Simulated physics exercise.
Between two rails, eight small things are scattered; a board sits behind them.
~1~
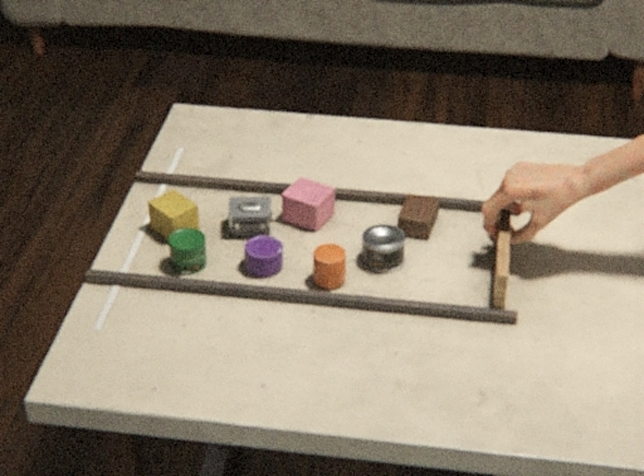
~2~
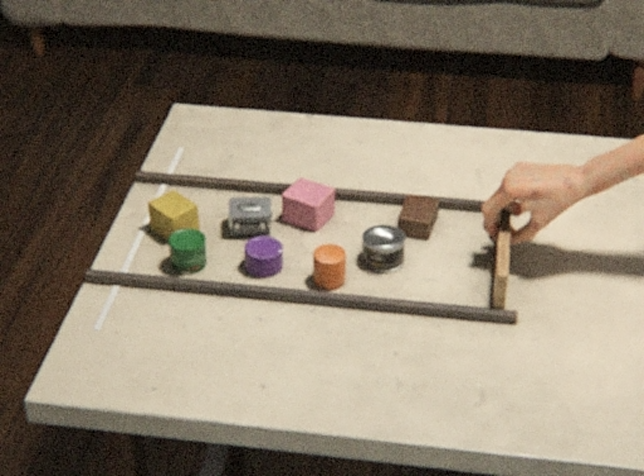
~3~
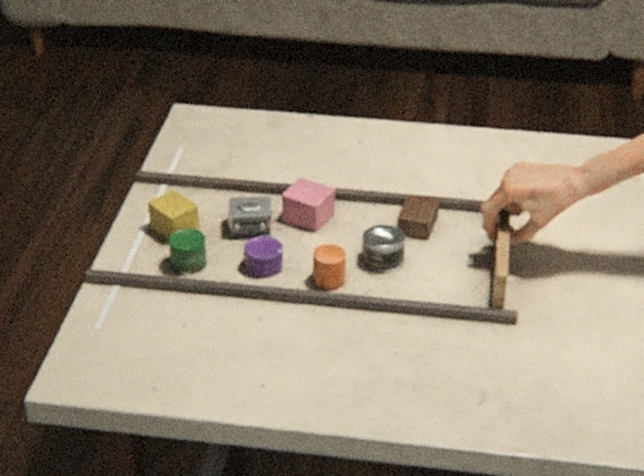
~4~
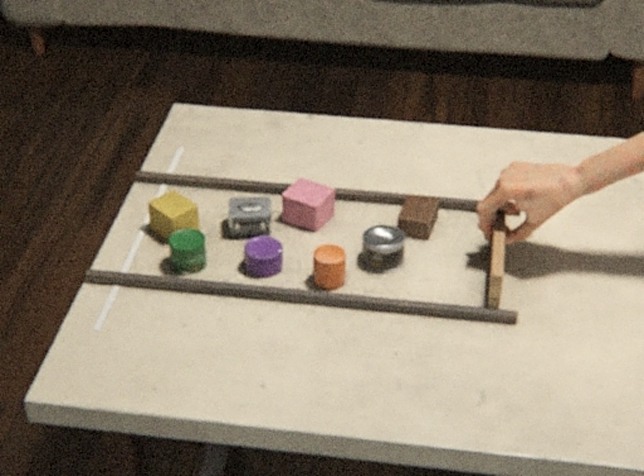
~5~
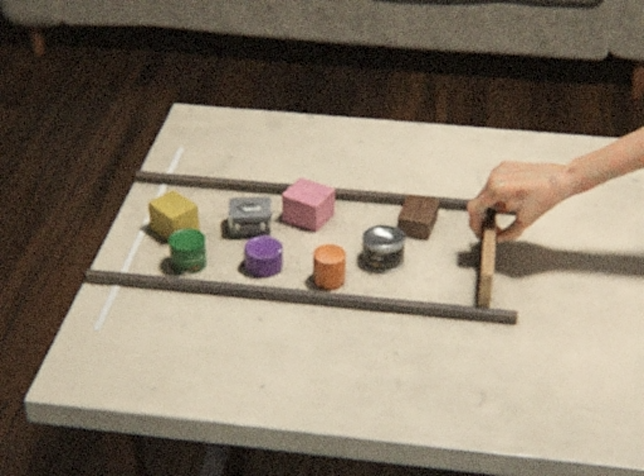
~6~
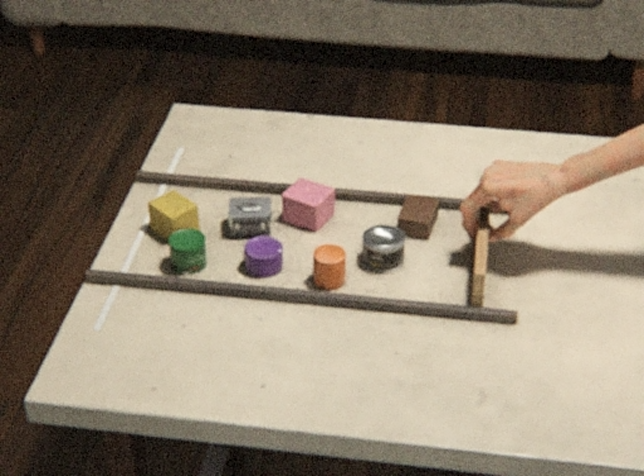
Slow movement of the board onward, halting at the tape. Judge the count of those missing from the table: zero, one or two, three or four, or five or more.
At least five come down.
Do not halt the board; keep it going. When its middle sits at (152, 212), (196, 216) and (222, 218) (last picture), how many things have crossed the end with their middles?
5, 1 and 0.
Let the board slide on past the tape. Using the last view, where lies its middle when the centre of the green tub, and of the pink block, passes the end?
For the green tub, about (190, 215); for the pink block, about (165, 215).
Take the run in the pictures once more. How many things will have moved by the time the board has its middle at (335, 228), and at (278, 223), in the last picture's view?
First 5 and then 8.
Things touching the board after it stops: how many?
Count recorded: 3.
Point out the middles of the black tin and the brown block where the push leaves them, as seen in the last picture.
Roughly at (120, 223) and at (140, 193), in that order.
Early on, none off yet; yellow block at rest near (174, 217); green tub at rest near (188, 252); grey case moving near (246, 219).
Finally, the number that fall off is five or more; lost, pink block, purple lid, grey case, green tub and yellow block.
